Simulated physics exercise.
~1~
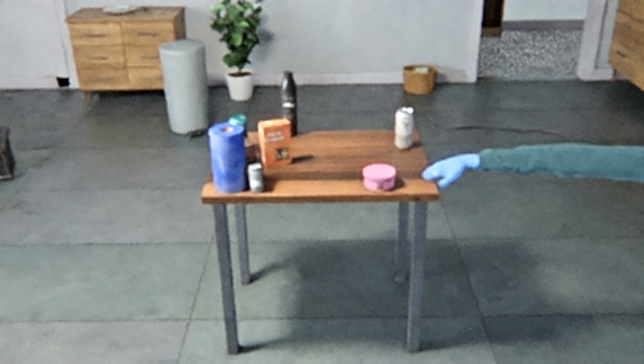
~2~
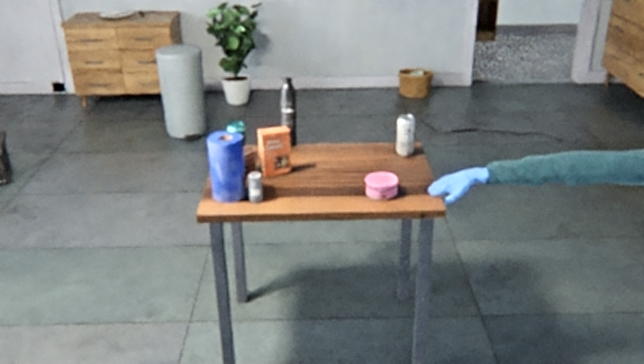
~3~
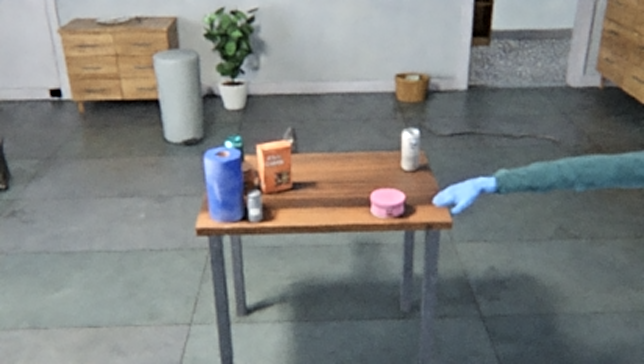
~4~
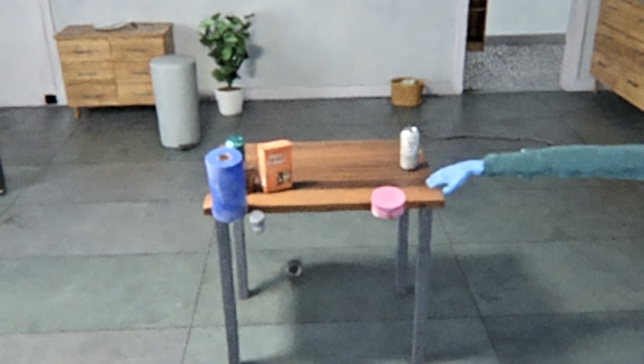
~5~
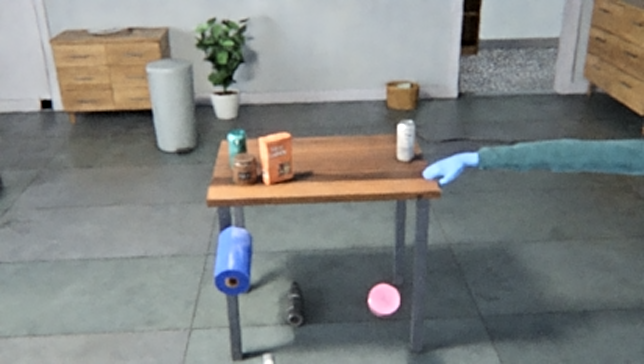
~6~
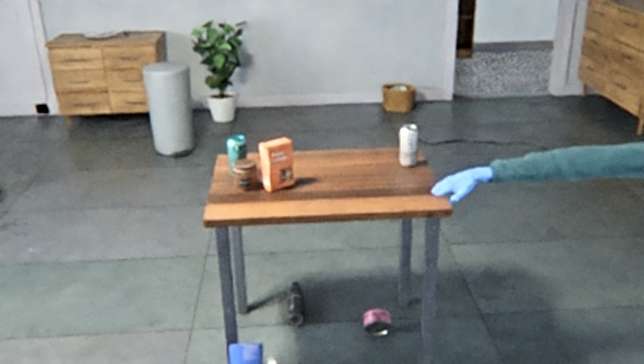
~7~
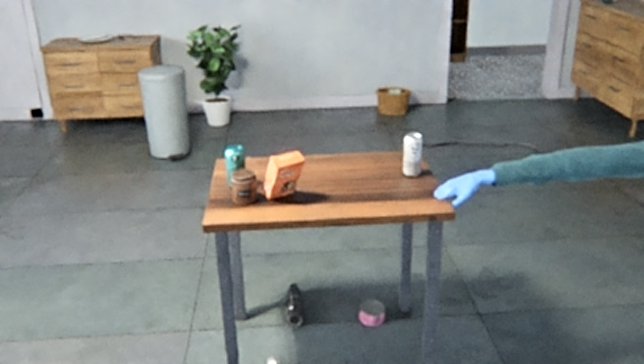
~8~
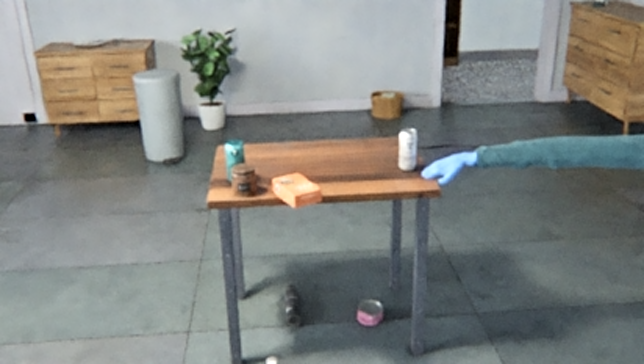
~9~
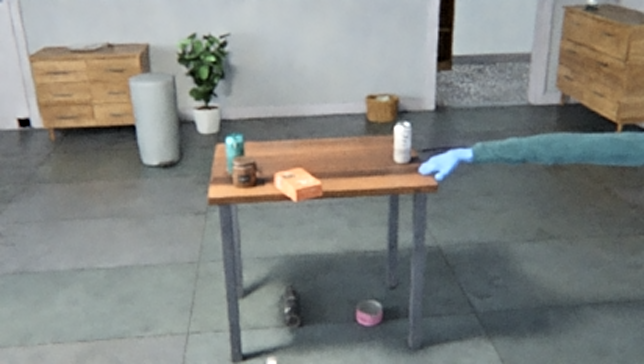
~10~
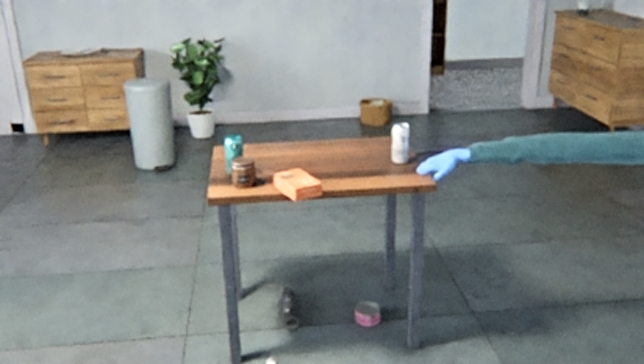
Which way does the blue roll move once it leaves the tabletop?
The blue roll moves downward, dropping past the front edge of the table towards the floor.
